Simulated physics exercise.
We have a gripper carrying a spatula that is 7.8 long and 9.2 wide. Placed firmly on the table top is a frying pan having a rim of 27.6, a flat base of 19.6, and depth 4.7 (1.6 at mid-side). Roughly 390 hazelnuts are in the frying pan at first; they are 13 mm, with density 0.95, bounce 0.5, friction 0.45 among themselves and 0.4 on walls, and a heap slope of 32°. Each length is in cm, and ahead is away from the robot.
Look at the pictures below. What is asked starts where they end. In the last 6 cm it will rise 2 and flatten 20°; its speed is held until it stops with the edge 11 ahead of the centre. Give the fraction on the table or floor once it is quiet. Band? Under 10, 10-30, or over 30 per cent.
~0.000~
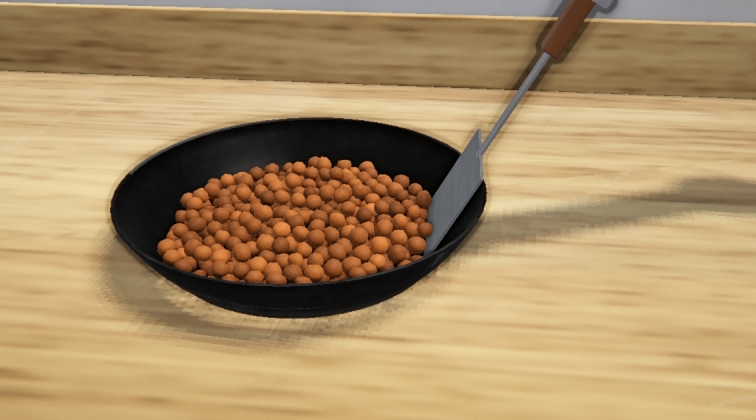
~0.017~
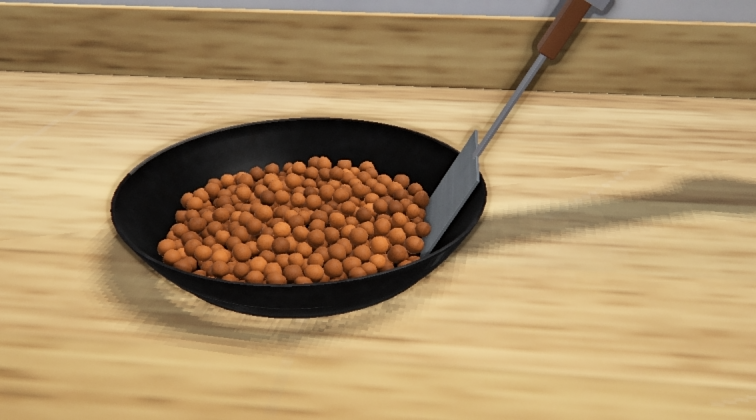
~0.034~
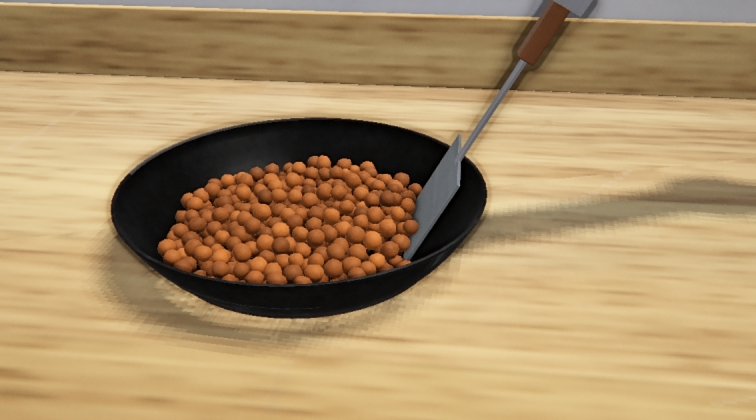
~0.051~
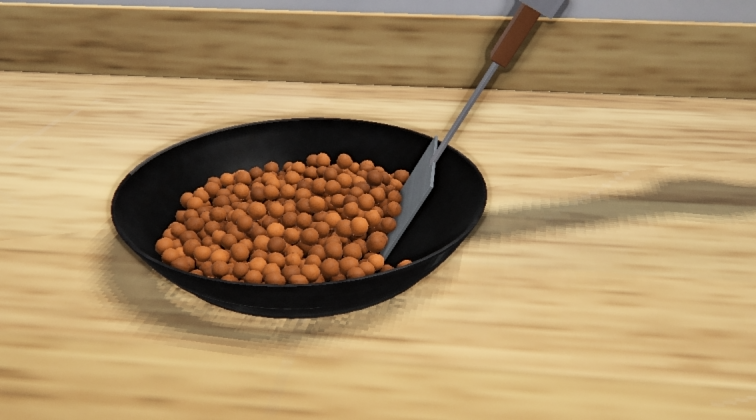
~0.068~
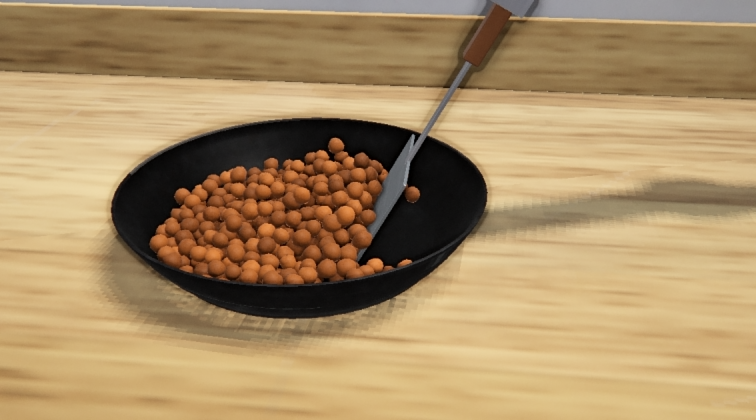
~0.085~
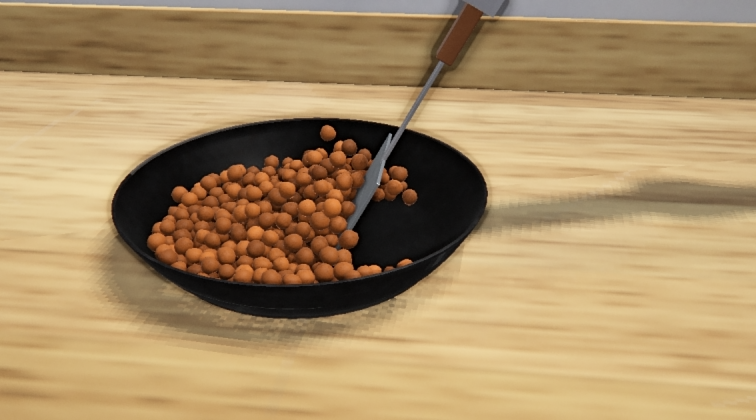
Over 30 per cent.
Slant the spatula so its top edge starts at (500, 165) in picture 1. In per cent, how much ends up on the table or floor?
About 35%.
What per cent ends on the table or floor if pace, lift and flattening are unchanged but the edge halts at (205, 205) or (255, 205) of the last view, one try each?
First try about 15 percent, second about 0 percent.
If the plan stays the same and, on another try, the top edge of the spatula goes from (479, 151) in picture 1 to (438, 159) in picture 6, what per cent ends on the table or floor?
Roughly 25 percent ends up there.
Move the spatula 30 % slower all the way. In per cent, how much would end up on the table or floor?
It would be roughly 35 percent.
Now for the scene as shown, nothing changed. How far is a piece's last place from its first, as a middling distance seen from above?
6 cm.
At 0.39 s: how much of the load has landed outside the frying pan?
About 10 per cent.
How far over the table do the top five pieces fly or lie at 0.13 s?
About 8 cm.
By 0.13 s, sloping 62°, highest piece 10 above the table; 391 in the frying pan.
By 0.17 s, sloping 57°, highest piece 10 above the table; 390 in the frying pan, 1 on the blade or in flight.
By 0.39 s, sloping 42°, highest piece 18 above the table; 235 in the frying pan, 34 on the table or floor, 122 on the blade or in flight.
By 1.44 s, sloping 42°, highest piece 3 above the table; 235 in the frying pan, 156 on the table or floor.
Final count, 235 in the frying pan, 156 on the table or floor. That is 40 % on the table or floor.
